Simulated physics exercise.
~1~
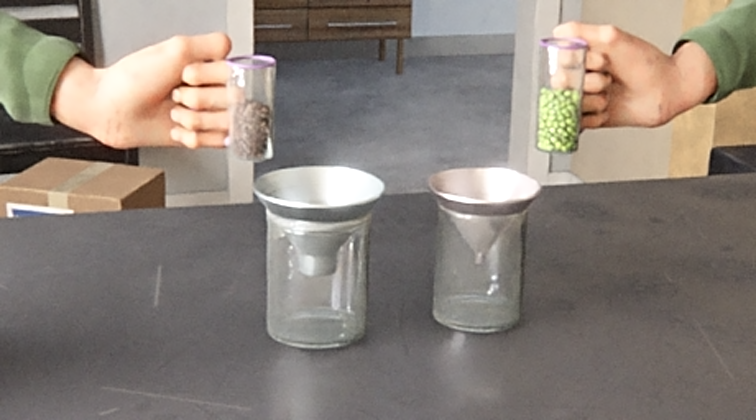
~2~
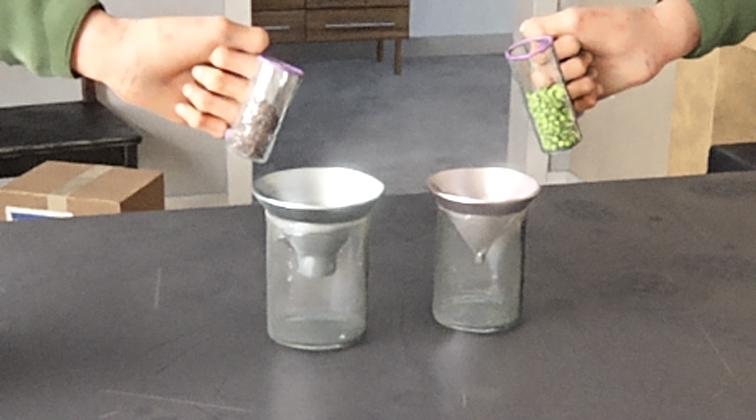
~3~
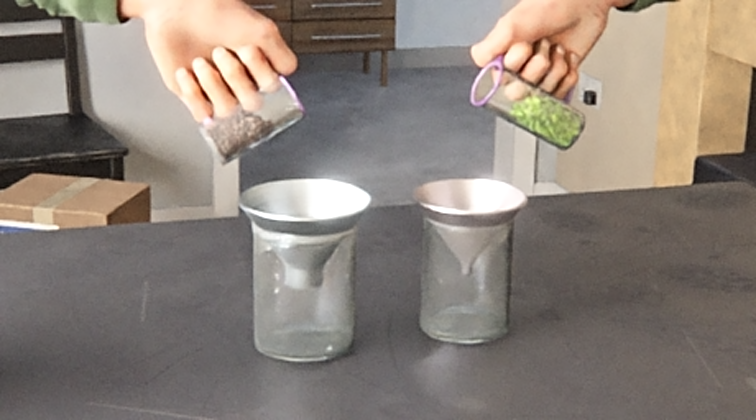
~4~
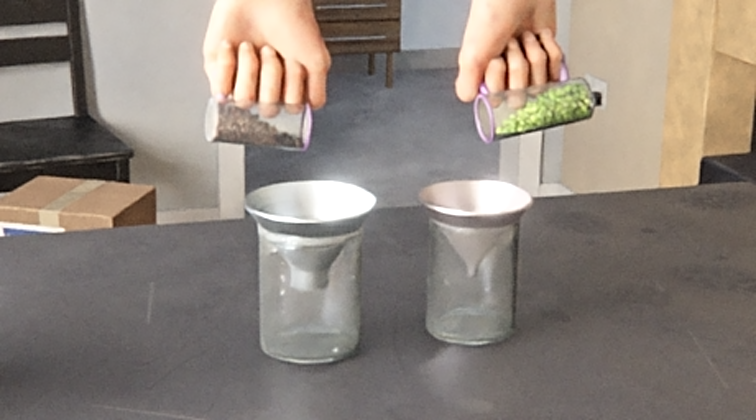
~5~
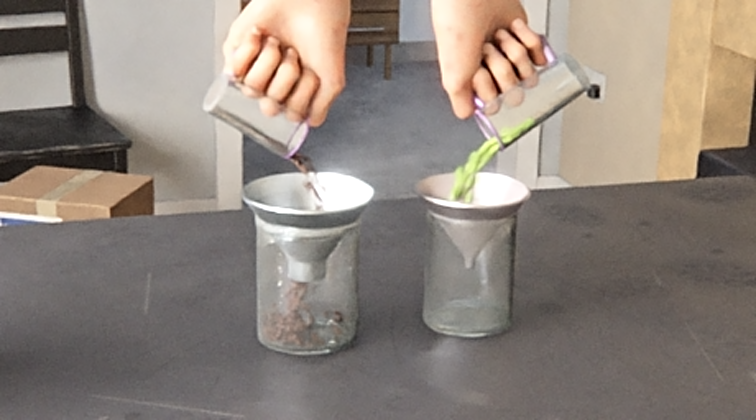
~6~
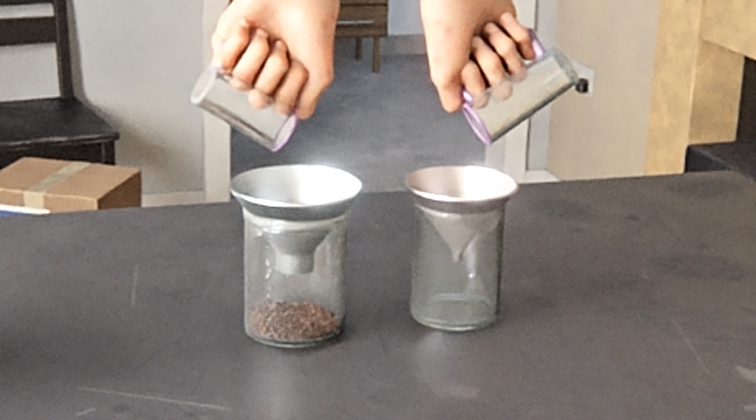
Two hands tipped small clear cups over metal funnels set in glass jars, pouring brown bits on the left and green ones on the right. The brown bits ran down into their jar, but the green ones stayed stuck in the funnel, leaving that jar empty.
